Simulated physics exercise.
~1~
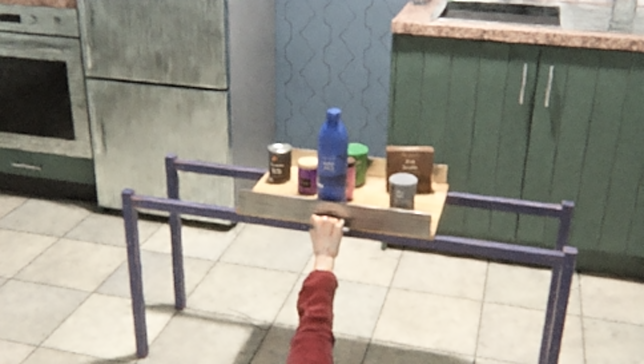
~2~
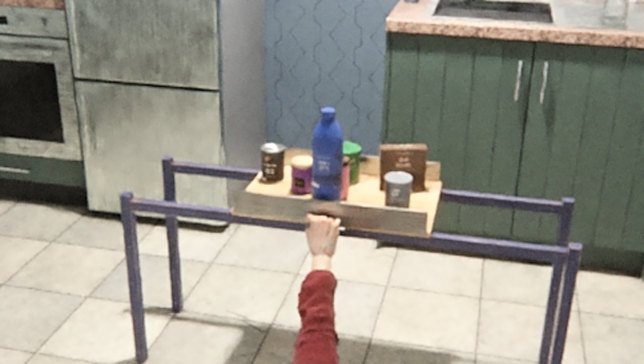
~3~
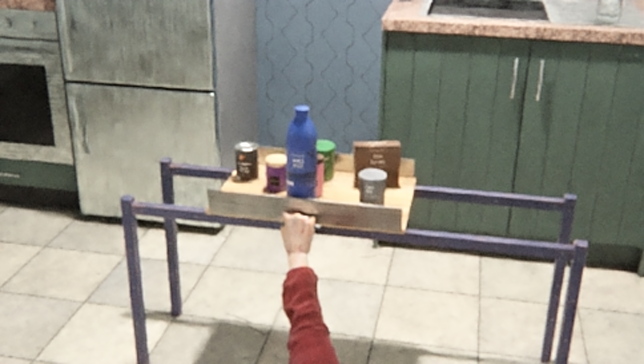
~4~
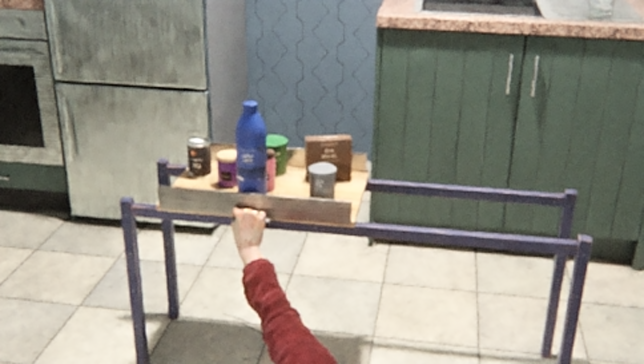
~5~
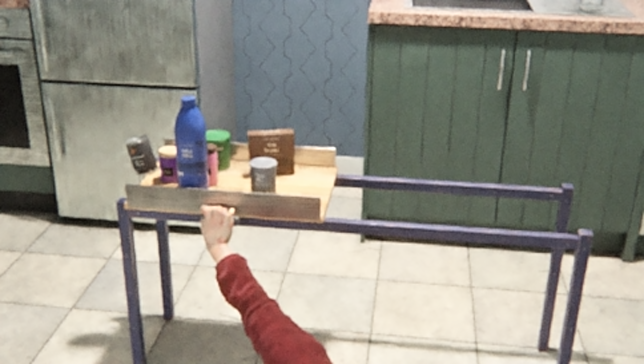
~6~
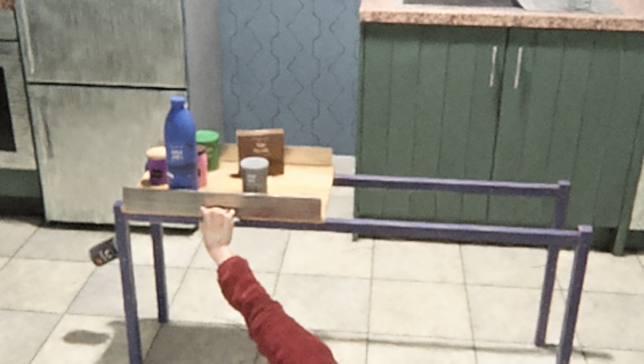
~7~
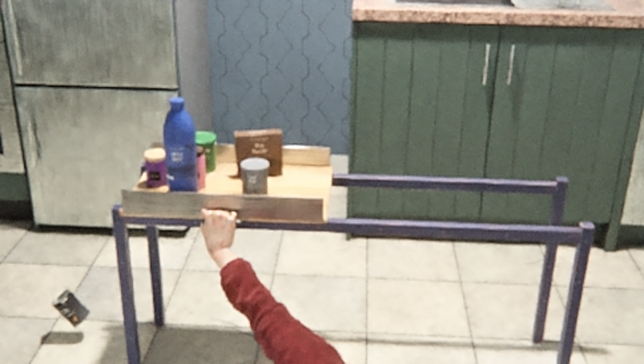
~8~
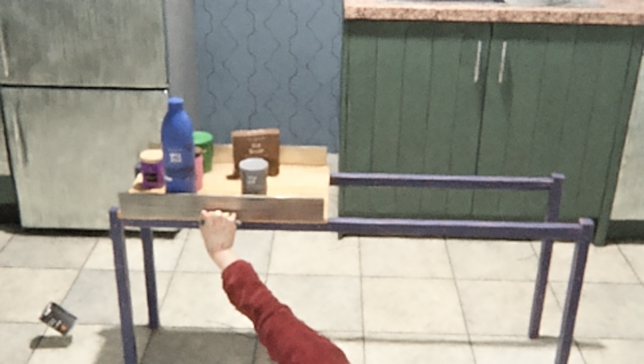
A hand slides a wooden tray left until a black tin tips off and falls.
